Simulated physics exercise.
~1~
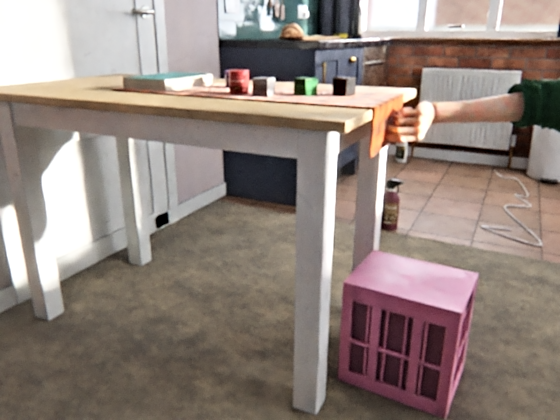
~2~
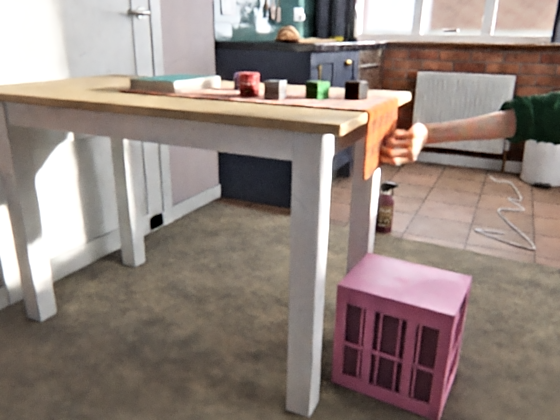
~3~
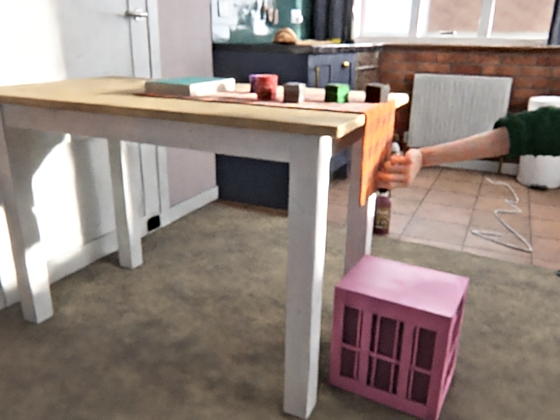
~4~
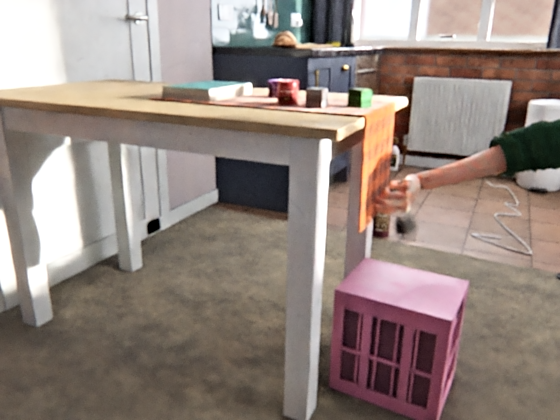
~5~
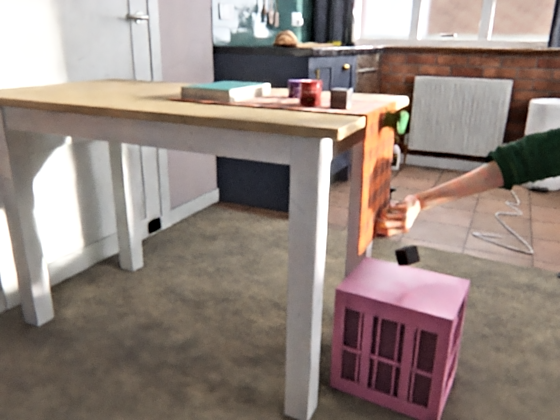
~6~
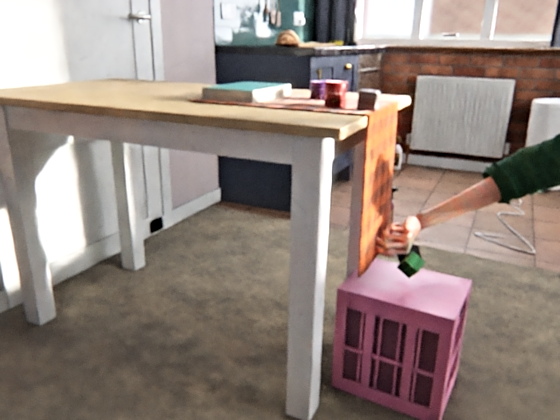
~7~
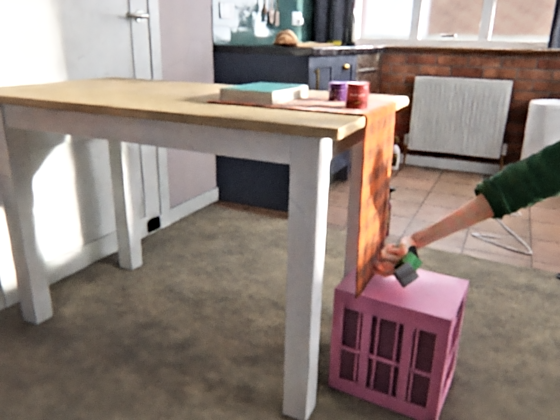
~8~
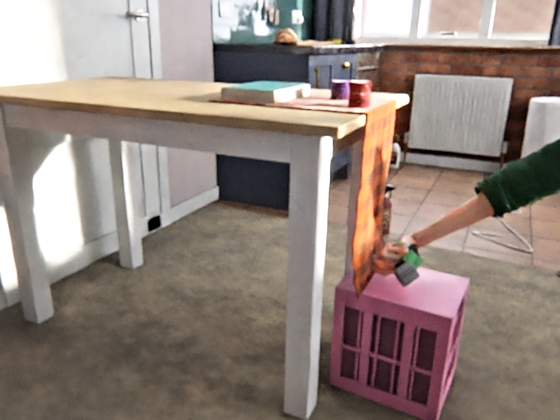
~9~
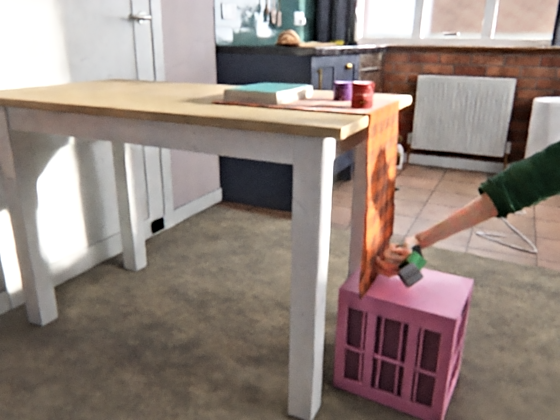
An arm in a green sleeve reaches in from the right and grips the hanging end of an orange scarf on a pale wooden table, seen from a slightly swaying view across a kitchen. On the scarf stand small pots and grey, green and black cubes, with a teal book behind, and a pink crate sits below. The hand draws the scarf down, and everything on it slides right. The black cube drops over the edge first, then the green, then the grey. The hand stops at the crate, leaving the book and two pots on the table.
